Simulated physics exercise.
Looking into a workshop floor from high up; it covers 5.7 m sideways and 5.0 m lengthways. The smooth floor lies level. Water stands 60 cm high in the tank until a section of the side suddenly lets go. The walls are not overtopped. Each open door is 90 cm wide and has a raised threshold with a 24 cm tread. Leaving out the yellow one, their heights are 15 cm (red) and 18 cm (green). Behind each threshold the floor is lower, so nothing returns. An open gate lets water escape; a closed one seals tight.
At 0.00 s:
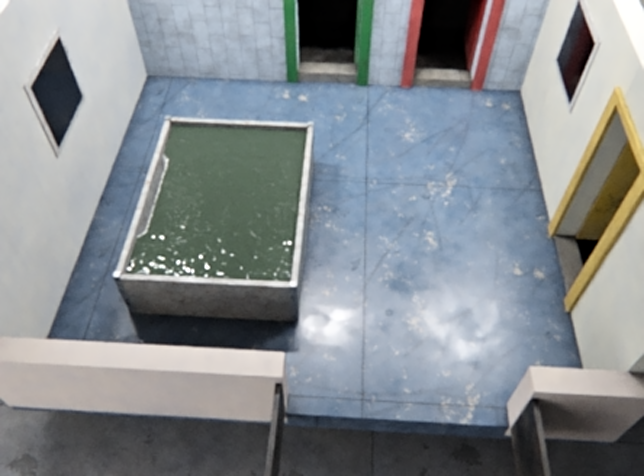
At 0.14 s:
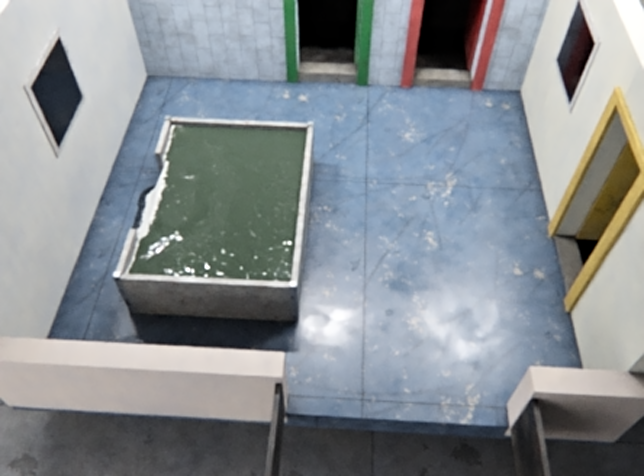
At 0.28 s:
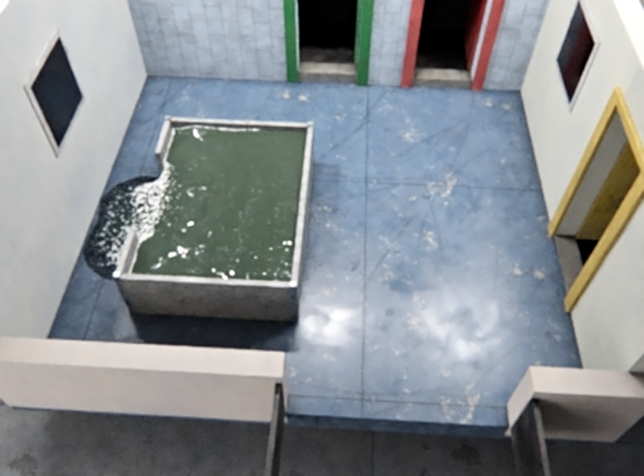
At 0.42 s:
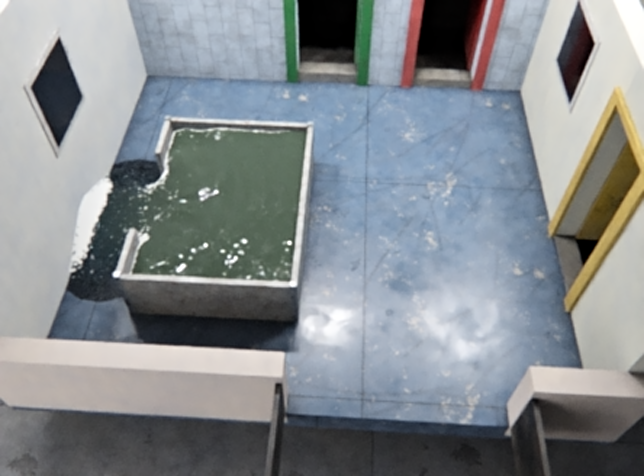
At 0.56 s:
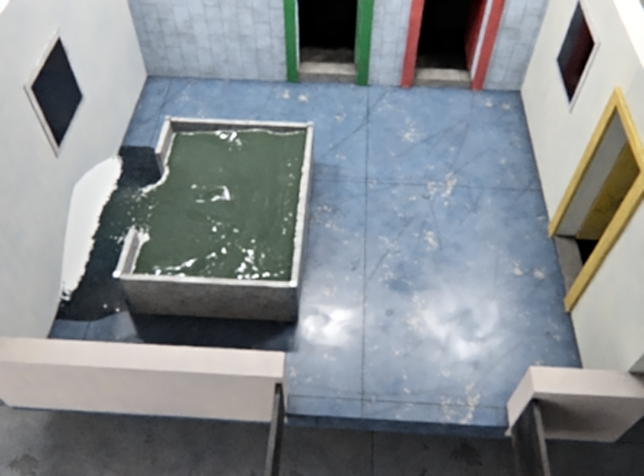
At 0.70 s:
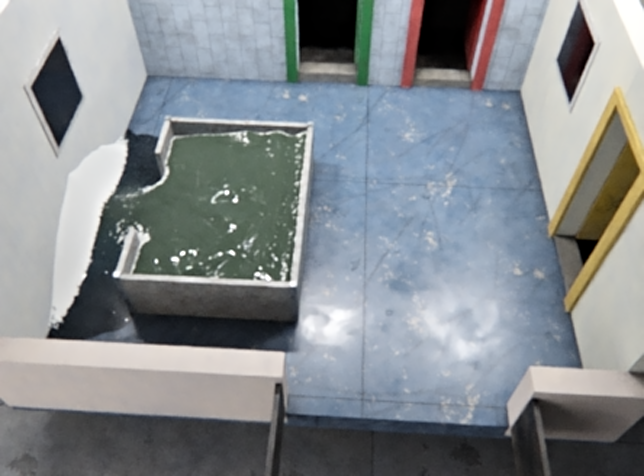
The clip shows a rectangular tank of green water on a blue workshop floor; a gap opens in its left side, and water pours out, runs up against the left wall and spreads along the floor beside the tank.
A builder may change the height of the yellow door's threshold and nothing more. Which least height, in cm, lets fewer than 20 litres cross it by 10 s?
It would have to be roughly 8 cm high.
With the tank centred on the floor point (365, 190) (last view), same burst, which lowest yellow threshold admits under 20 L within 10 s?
Some 7.5 cm.
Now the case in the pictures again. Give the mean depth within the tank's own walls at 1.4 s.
Roughly 41 cm on average.
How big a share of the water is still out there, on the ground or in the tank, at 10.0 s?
About 86 per cent.
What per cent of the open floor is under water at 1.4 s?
About 20 per cent.
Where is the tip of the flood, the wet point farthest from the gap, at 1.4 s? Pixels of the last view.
At about (146, 80).
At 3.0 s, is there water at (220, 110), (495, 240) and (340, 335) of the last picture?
In turn: Wet, not reached, wet.
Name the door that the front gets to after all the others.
It is the yellow one.
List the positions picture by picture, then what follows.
The first frame shows the tank at (225, 197) is whole and still, 60 cm deep; the yellow door at (591, 212) is dry.
In the second frame, the front is at a hidden place, 0.3 m from the gap at (157, 217); 0.2 m2 of floor is wet, 60 cm left at the back.
In the third frame, the gap is at (158, 218), the front 0.7 m out at (92, 250); the back of the tank holds 60 cm.
In the fourth frame, water pours out at (158, 218) and has run 0.9 m, to (112, 171); about 12 cm deep outside, 60 cm at the back.
In the fifth frame, the gap is at (157, 218), the front 1.1 m out at (119, 152); the back of the tank holds 55 cm.
In the sixth frame, water pours out at (157, 216) and has run 1.3 m, to (126, 134); about 14 cm deep outside, 50 cm at the back; the yellow door at (591, 212), 4.8 m from the gap, is still 5.0 m from the nearest water.
After 1.4 s water covers 20 % of the floor, deepest (48 cm) near (105, 227); it has not reached the yellow door.
After 3.0 s water covers 50 % of the floor, deepest (30 cm) near (34, 375); it has not reached the yellow door.
After 10.0 s water covers 95 % of the floor, deepest (12 cm) near (383, 106); 9 cm at the yellow door, 45 litres in over its 6 cm threshold.
At the yellow door as built, the water arrived by 3.7 s and peaked near 12 cm at 6.8 s.
With a threshold of 6.5 cm, 36 litres would have come in within the 10 s; with 10 cm, 6 litres. So under 20 litres takes about 8 cm.
